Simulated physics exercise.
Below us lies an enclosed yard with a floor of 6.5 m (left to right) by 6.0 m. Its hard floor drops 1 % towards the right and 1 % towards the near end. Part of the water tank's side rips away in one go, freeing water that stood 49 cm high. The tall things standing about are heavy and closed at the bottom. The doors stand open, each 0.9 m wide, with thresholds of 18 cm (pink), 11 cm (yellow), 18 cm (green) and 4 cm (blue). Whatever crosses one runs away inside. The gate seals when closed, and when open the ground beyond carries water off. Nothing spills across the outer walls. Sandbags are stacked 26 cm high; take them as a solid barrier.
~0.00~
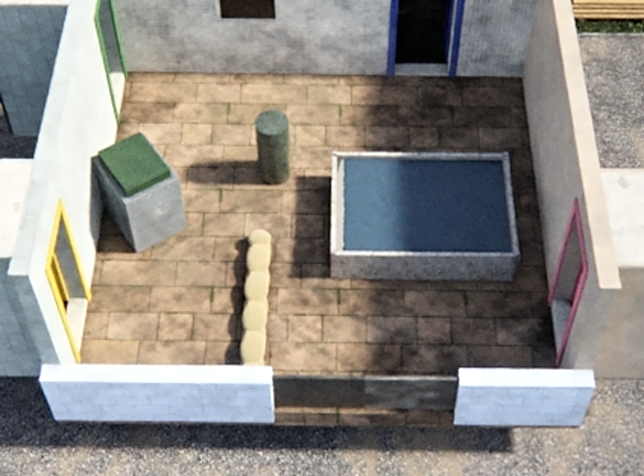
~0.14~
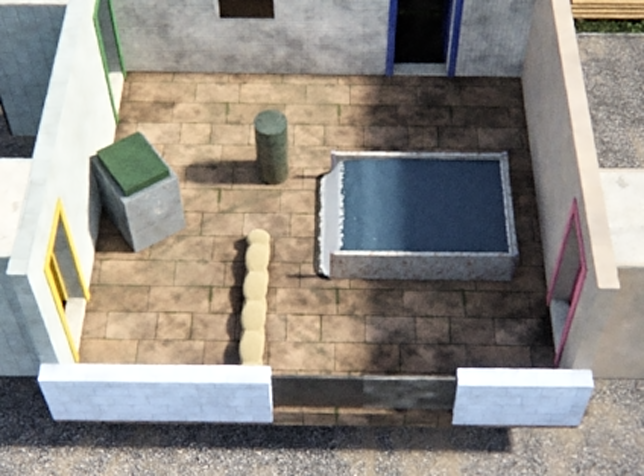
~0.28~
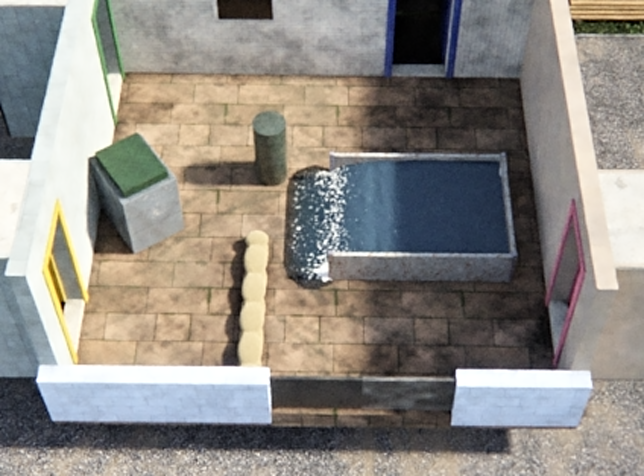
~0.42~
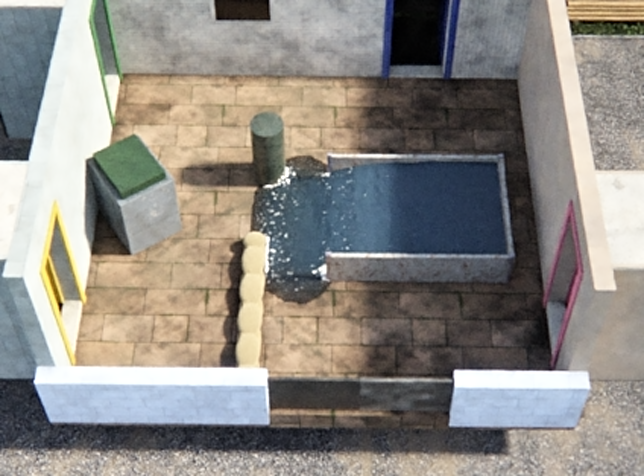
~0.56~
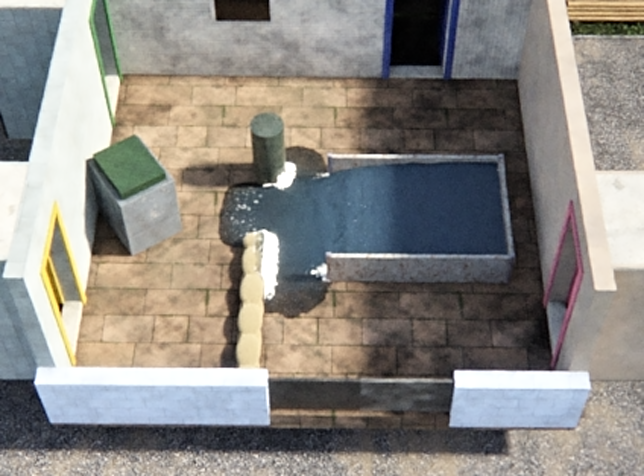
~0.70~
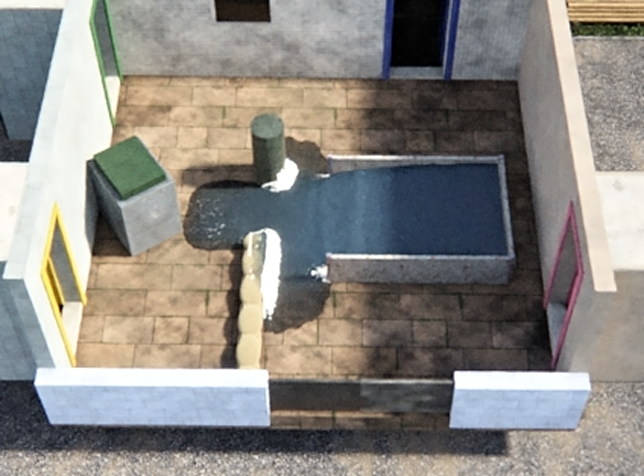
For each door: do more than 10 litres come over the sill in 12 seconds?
The water let in: At the pink door it keeps below the limit; at the yellow door it does not reach the limit; at the green door it does not reach the limit; at the blue door it exceeds the limit.
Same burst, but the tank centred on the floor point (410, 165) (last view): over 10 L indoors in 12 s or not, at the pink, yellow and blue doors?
Then: Pink not over, yellow below, blue not over.
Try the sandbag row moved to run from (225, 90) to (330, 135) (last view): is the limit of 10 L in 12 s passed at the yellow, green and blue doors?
Against that limit: Yellow past it, green below, blue below.
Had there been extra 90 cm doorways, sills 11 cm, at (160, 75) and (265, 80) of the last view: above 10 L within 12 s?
In turn: Over, under.
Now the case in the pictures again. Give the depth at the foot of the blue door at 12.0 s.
Roughly 8.0 cm deep.
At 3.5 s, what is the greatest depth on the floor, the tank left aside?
Roughly 25 cm.
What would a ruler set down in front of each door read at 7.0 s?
Depths in cm: Pink 9, yellow 5, green 5, blue 4.
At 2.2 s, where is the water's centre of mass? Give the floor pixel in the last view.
Around (328, 228).
After 1.4 s water covers 20 % of the floor and is deepest (31 cm) near (277, 258); pink door not reached, yellow door not reached, green door not reached, blue door not reached.
After 2.2 s water covers 40 % of the floor and is deepest (30 cm) near (277, 258); pink door not reached, yellow door 3 cm at the sill, 0 L in, green door 7 cm at the sill, 0 L in, blue door not reached.
After 3.5 s water covers 65 % of the floor and is deepest (25 cm) near (133, 79); pink door not reached, yellow door 9 cm at the sill, 0 L in, green door 16 cm at the sill, 0 L in, blue door 1 cm at the sill, 0 L in.
After 7.0 s water covers 95 % of the floor and is deepest (18 cm) near (521, 133); pink door 9 cm at the sill, 0 L in, yellow door 5 cm at the sill, 0 L in, green door 5 cm at the sill, 3 L in, blue door 4 cm at the sill, 0 L in.
After 12.0 s water covers 95 % of the floor and is deepest (12 cm) near (487, 402); pink door 10 cm at the sill, 0 L in, yellow door 5 cm at the sill, 0 L in, green door 1 cm at the sill, 3 L in, blue door 8 cm at the sill, 19 L in.
